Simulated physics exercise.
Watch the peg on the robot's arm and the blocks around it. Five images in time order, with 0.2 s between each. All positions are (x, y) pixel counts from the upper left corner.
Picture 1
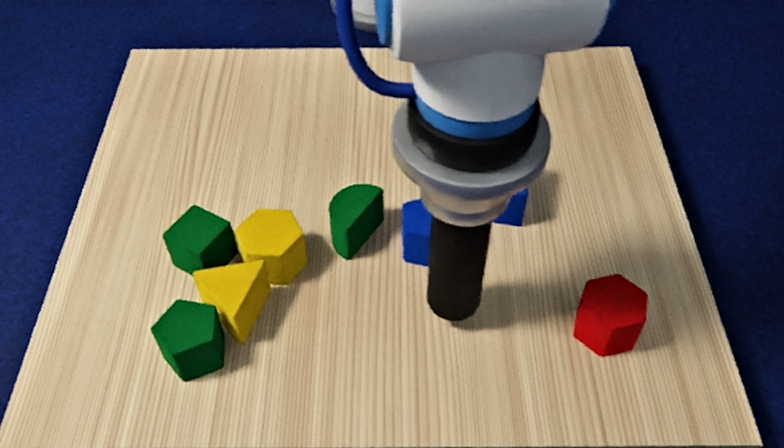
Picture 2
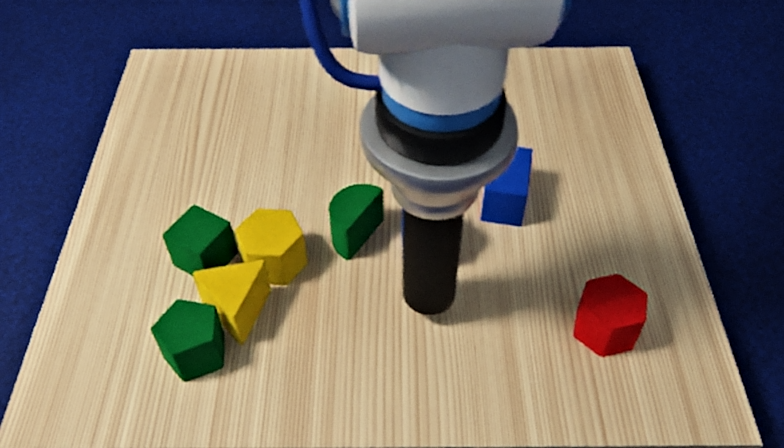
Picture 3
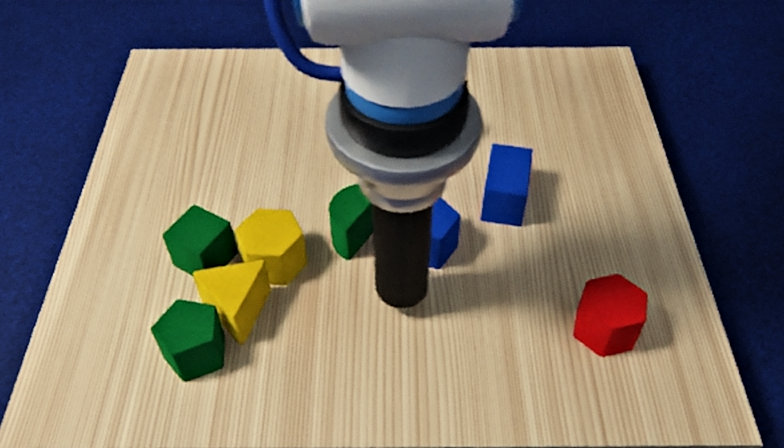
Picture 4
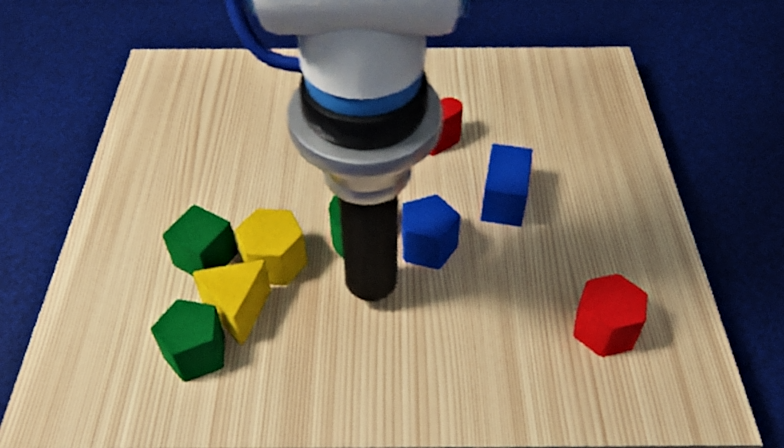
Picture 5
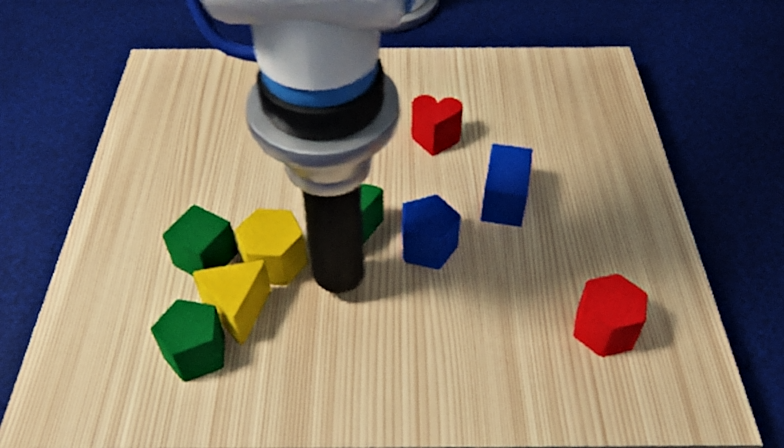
The clip opens with a robot arm holding a black peg upright over a wooden board scattered with green, yellow, blue and red blocks. The arm glides steadily left, uncovering the blue blocks and then a red heart-shaped one behind it, while passing before a green half-round block and pushing nothing.
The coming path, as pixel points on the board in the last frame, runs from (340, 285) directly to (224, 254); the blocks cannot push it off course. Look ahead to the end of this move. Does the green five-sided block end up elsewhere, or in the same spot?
It is untouched.
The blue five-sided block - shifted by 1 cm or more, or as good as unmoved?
By the last moment, the blue five-sided block will still be in its place.
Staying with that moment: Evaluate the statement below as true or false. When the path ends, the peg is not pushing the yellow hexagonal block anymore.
This is false.
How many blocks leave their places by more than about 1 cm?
The answer is two blocks.
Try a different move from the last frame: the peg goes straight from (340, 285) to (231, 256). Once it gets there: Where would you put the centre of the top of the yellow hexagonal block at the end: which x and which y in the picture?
Its top middle will sit at (191, 195).
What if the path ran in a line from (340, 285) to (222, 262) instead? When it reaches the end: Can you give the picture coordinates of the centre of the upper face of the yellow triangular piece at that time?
I'd guess (196, 278).
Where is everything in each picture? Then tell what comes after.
The first frame shows tip of the peg (453, 301), middles of tops, green five-sided block (185, 324), green square piece (196, 228), yellow hexagonal block (269, 231), blue five-sided block partly hidden.
The second frame shows peg (429, 295), nothing pushed.
The third frame shows peg (401, 288), nothing pushed.
The fourth frame shows peg (371, 281), nothing pushed.
The fifth frame shows peg (339, 274), green five-sided block (185, 324), green square piece (196, 228), yellow hexagonal block (269, 231), blue five-sided block (429, 215).
The first path, step by step. One third of the way, peg (297, 263); green square piece (184, 225), turned 15° anticlockwise; yellow hexagonal block (246, 223).
Two thirds of the way, peg (259, 252); green square piece (161, 221), turned 50° anticlockwise; yellow hexagonal block (216, 207).
At the end, peg (221, 242); green five-sided block unmoved; green square piece (131, 219), turned 65° anticlockwise; yellow hexagonal block (184, 193); blue five-sided block unmoved.
